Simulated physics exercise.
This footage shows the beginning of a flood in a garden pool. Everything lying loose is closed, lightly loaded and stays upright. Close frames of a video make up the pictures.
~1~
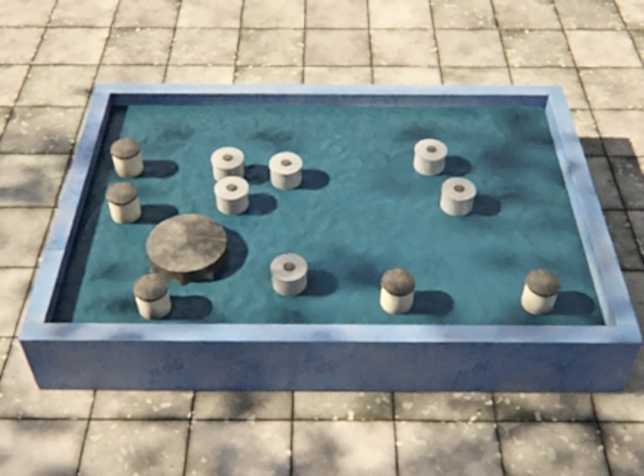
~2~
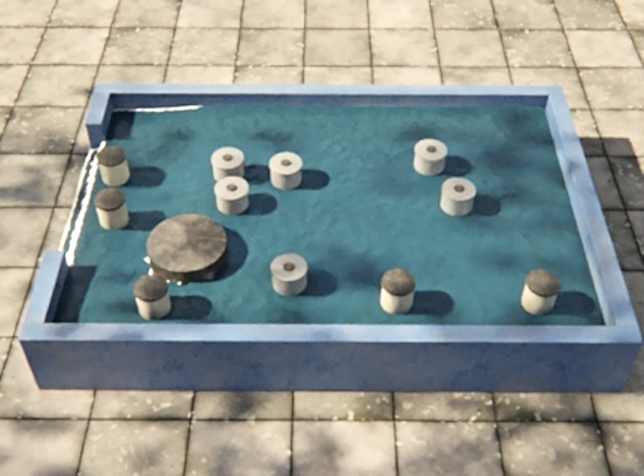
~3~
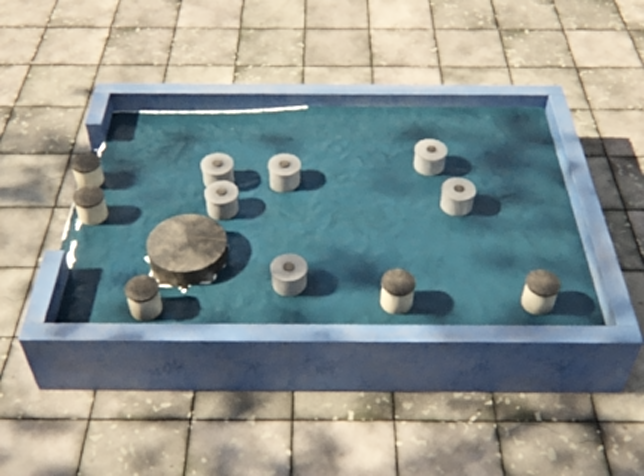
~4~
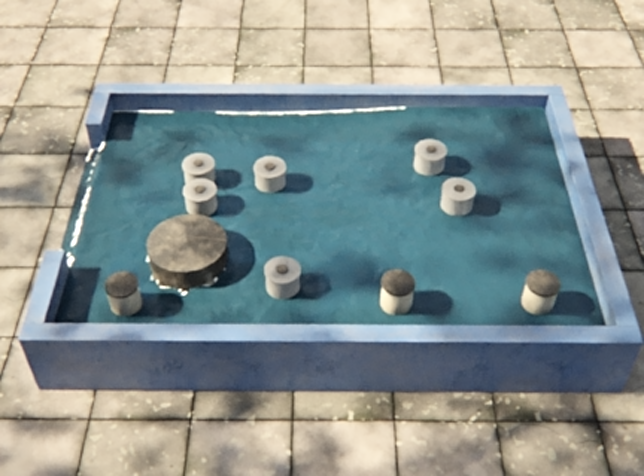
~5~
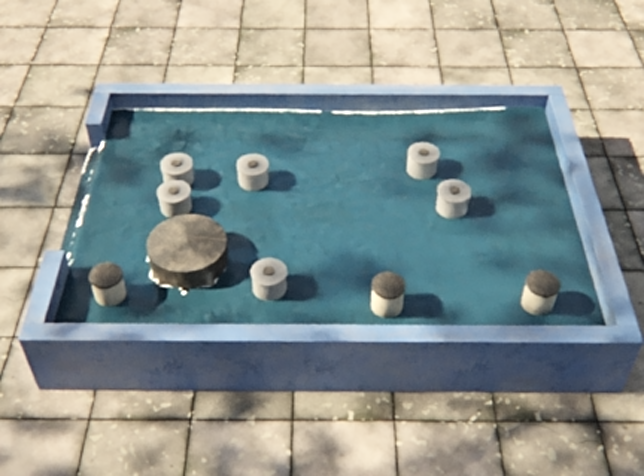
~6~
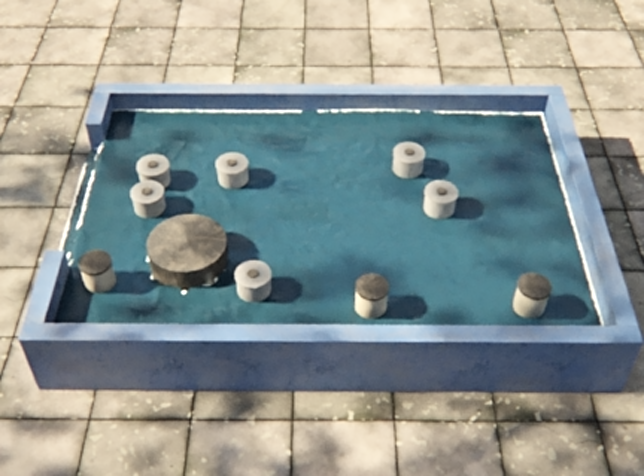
A blue-walled pool opens on its left side, and the small floating cylinders drift left.
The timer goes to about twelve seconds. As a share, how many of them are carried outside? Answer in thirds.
One to two thirds.
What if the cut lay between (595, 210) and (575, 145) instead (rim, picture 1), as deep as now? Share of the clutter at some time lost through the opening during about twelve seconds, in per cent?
About 30 percent.
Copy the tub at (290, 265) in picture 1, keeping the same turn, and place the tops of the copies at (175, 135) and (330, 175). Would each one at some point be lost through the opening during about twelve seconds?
The first copy is swept away and the second is swept away.
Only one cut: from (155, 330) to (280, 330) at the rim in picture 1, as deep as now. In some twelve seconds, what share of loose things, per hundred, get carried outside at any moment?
Estimate: Near 50 %.
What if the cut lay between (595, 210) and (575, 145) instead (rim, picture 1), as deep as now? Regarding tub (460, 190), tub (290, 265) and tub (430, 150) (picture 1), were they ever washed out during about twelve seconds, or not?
Taken in that order, the answers are swept away, not lost, swept away.
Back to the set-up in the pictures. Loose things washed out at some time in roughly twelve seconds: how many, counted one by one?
Number: 6.
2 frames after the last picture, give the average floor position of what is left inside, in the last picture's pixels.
I'd put it at roughly (261, 263).
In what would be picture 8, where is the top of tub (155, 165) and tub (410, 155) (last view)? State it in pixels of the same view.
Close to pixel (101, 171) and pixel (384, 155).
A moment on, 2 of 11 are out; 9 afloat.
Next, 6 of 11 are out; 5 afloat.
Later, 6 of 11 are out; 5 afloat.
In the end, 6 of 11 are out; 5 afloat.
